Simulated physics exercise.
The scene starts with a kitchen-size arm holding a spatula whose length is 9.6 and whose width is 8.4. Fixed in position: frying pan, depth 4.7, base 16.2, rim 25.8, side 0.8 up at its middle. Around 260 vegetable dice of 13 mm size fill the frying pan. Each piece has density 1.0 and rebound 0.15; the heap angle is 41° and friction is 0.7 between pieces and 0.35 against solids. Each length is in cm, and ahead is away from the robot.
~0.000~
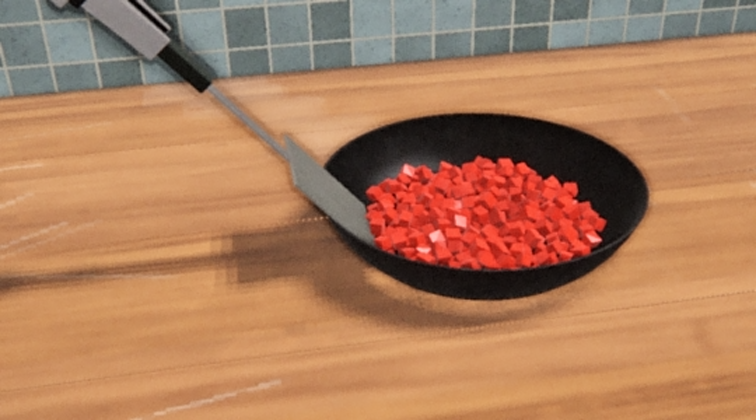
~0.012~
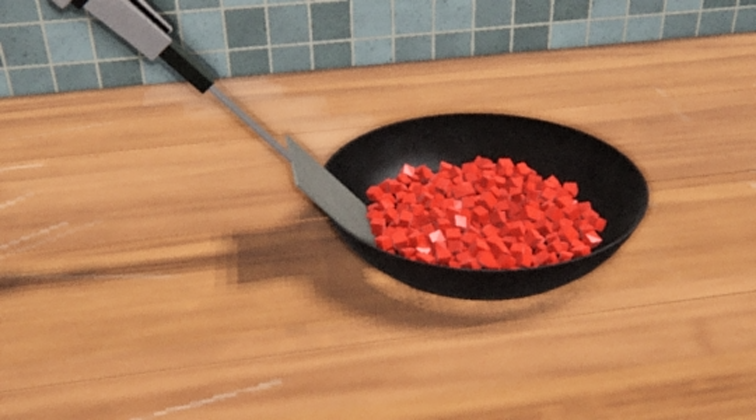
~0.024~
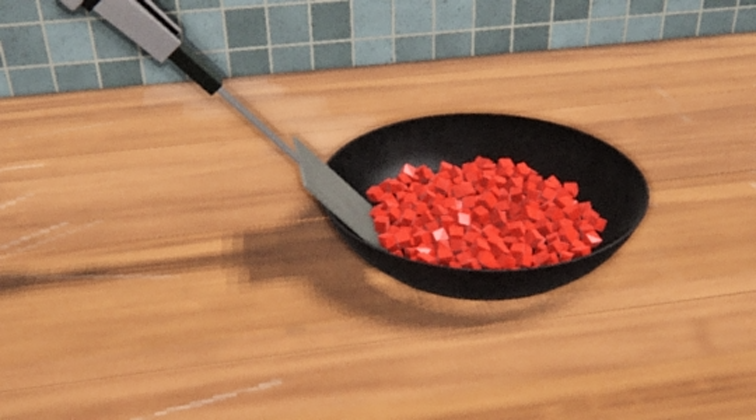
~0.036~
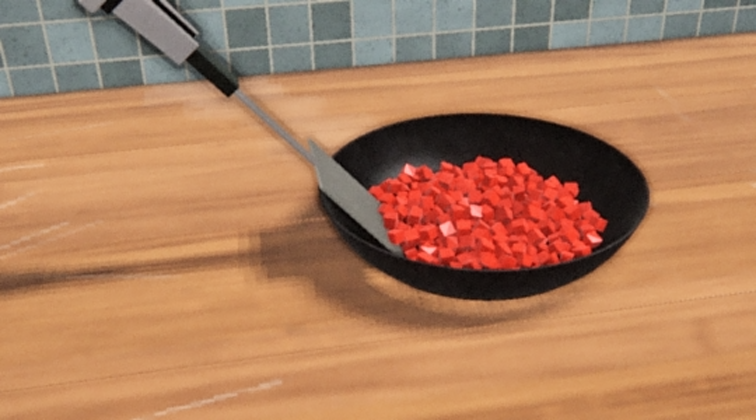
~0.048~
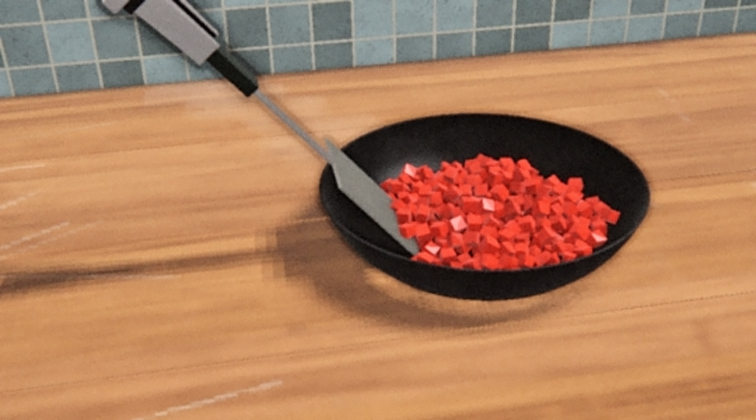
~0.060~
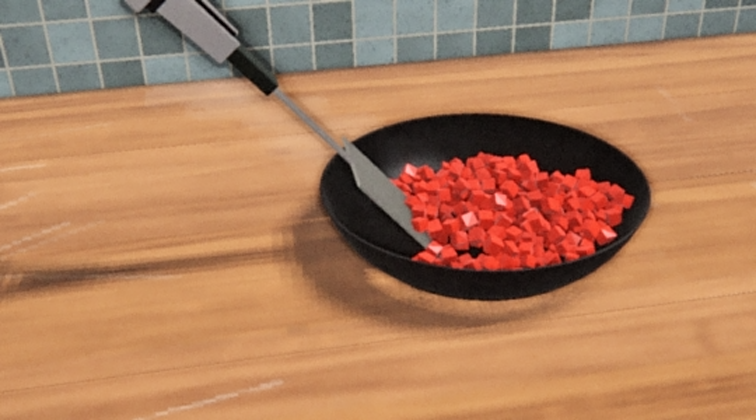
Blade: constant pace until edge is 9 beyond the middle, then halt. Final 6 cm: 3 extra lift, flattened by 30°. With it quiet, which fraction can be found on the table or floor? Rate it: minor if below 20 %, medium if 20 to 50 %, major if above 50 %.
Rating: Medium.
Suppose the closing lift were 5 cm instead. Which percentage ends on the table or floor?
I'd say close to 30 per cent.
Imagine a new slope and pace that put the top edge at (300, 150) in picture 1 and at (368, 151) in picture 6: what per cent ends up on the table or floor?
About 40 per cent.
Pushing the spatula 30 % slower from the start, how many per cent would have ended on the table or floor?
Around 35 per cent would finish on the table or floor.
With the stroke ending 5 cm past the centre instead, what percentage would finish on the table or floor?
5 %, roughly.
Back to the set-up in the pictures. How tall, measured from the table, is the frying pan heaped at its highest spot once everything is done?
It reaches roughly 4.5 cm.
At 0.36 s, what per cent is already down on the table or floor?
Some 20 per cent.
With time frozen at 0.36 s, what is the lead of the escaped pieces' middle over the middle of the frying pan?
Some 20 centimetres ahead.
After 0.10 s, sloping 50°, highest piece 7 above the table; 258 in the frying pan.
After 0.14 s, sloping 42°, highest piece 9 above the table; 253 in the frying pan, 5 on the blade or in flight.
After 0.36 s, sloping 20°, highest piece 14 above the table; 165 in the frying pan, 56 on the table or floor, 37 on the blade or in flight.
After 1.41 s, sloping 20°, highest piece 4 above the table; 164 in the frying pan, 94 on the table or floor.
In the end, 164 in the frying pan, 94 on the table or floor. That is 36 % on the table or floor.
